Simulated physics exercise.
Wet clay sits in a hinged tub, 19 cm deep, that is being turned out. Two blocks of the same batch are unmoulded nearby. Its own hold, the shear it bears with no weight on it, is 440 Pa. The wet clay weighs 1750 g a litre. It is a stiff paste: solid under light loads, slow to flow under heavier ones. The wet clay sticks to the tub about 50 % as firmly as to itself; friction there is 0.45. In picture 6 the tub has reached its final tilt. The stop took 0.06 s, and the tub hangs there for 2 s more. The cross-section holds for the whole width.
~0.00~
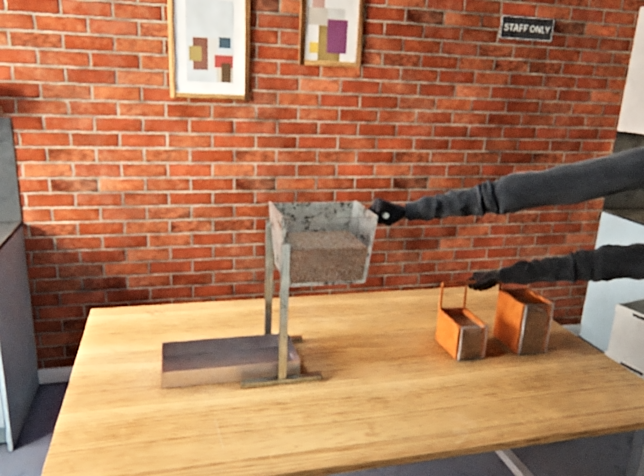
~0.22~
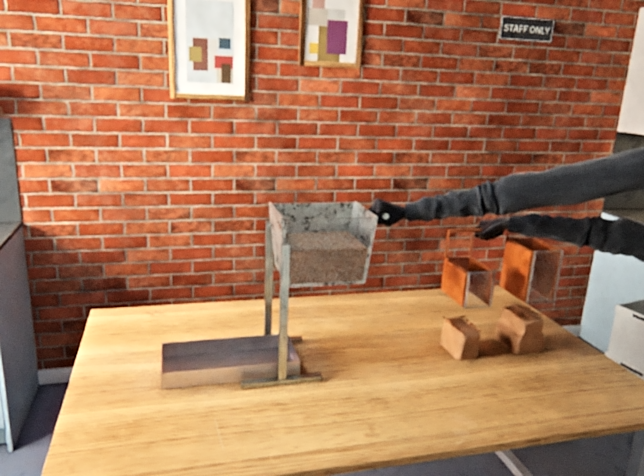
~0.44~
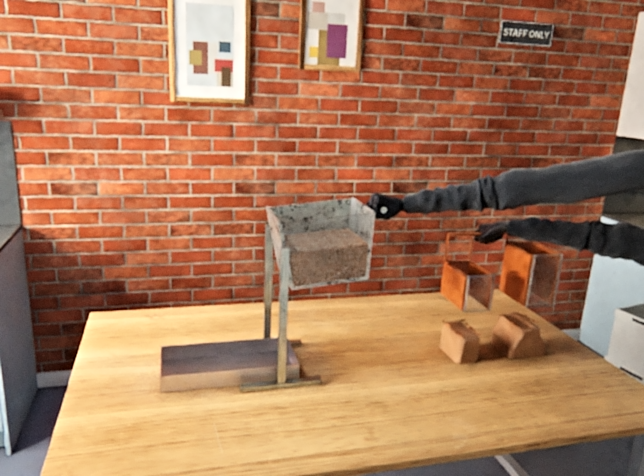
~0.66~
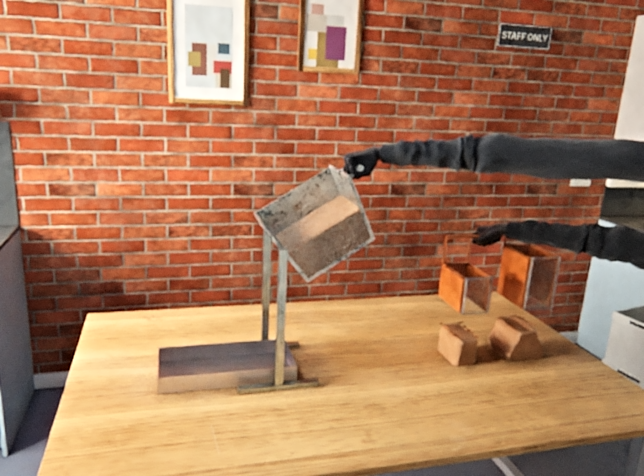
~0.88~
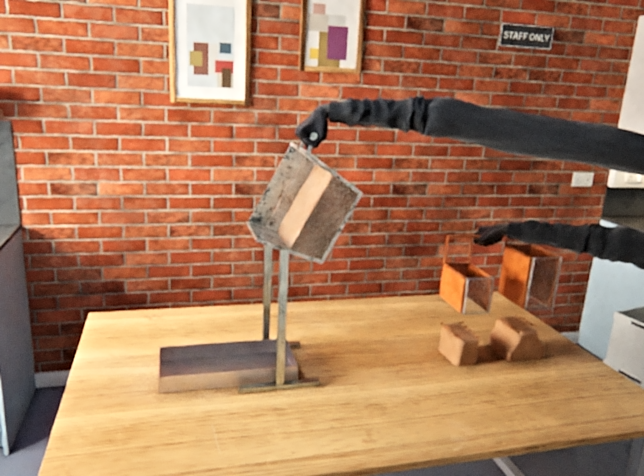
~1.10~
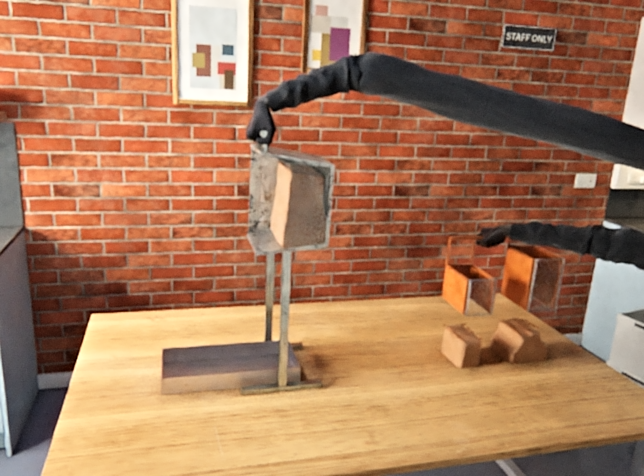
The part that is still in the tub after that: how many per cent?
Expect roughly 54 %.
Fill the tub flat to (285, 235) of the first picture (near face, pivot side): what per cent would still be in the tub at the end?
It would be near 40 %.
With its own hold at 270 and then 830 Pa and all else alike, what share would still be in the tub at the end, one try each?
In turn about 50 %, 50 %.
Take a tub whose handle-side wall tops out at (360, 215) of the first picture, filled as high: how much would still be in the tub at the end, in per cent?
Then about 80 %.
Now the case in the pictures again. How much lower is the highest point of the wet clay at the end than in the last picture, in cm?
Some 13 cm.
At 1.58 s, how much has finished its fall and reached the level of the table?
About 1 %.
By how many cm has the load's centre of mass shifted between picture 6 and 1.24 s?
About 6 cm.
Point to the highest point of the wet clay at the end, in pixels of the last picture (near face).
Around (313, 217).
After 1.24 s, the tub is at 89 degrees and holds 100 %.
After 1.41 s, the tub is at 89 degrees and holds 67 %.
After 1.58 s, the tub is at 89 degrees and holds 55 %.
After 1.75 s, the tub is at 89 degrees and holds 54 %.
After 3.10 s, the tub is at 89 degrees and holds 54 %.
